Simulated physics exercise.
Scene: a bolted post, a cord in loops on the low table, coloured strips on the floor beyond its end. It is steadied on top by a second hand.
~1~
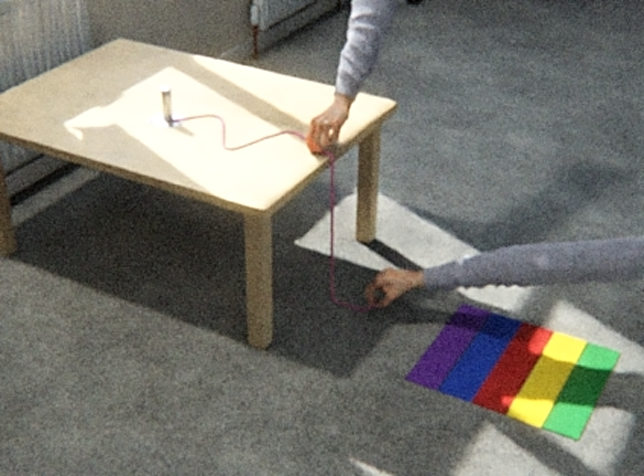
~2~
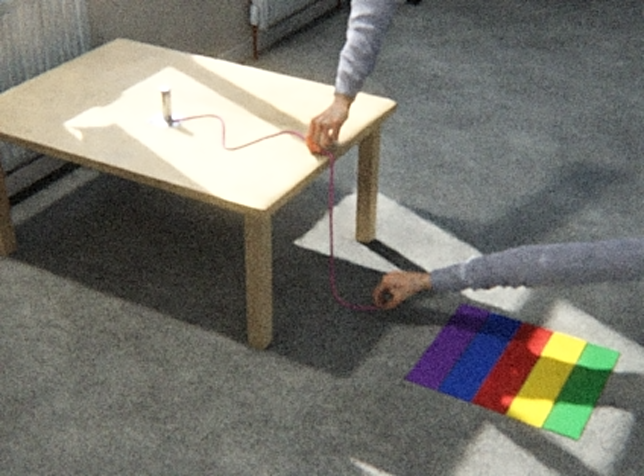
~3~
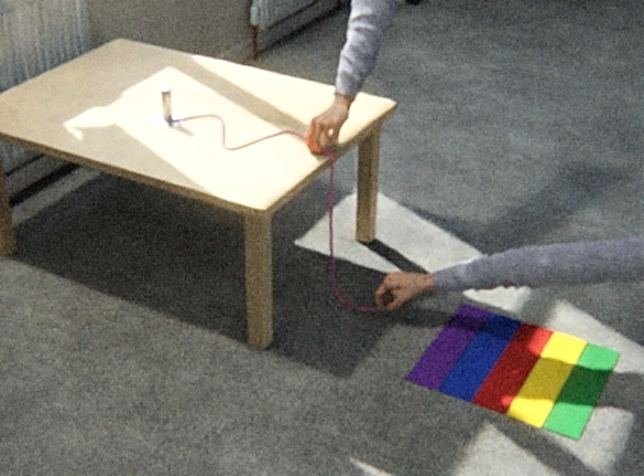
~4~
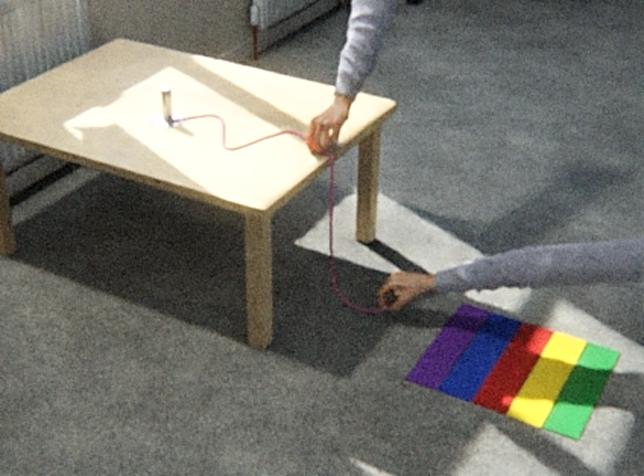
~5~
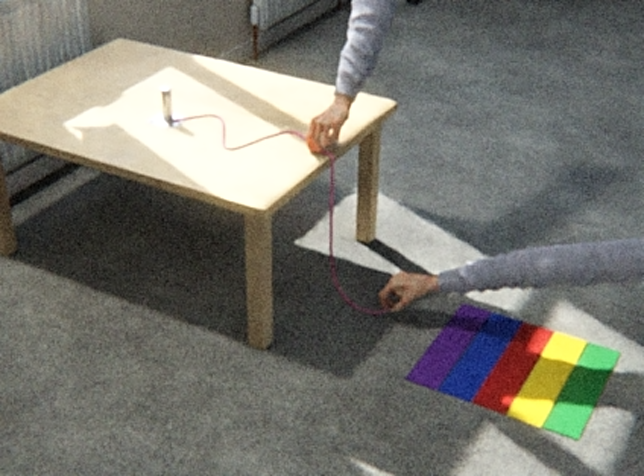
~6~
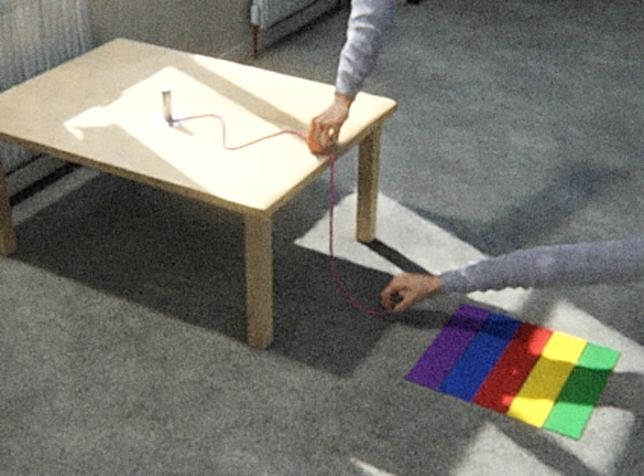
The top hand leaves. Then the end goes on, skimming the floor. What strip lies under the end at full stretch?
The green one.
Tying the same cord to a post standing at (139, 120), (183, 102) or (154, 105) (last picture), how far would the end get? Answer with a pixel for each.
Results per try: (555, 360); (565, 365); (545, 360).
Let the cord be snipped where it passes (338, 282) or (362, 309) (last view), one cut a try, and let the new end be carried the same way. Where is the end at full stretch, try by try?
The pixels are close to (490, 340) and (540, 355), one per try.
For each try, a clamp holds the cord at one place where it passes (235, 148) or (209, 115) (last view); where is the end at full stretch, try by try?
Try by try: (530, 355), (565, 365).
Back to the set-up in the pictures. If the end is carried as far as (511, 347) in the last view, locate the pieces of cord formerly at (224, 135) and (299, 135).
They end up at (251, 142) and at (332, 196).
A little later, end near (511, 347); over red.
Next, end near (556, 362); over yellow.
When it is tight, end near (584, 371); over green. It gets as far as the green strip.
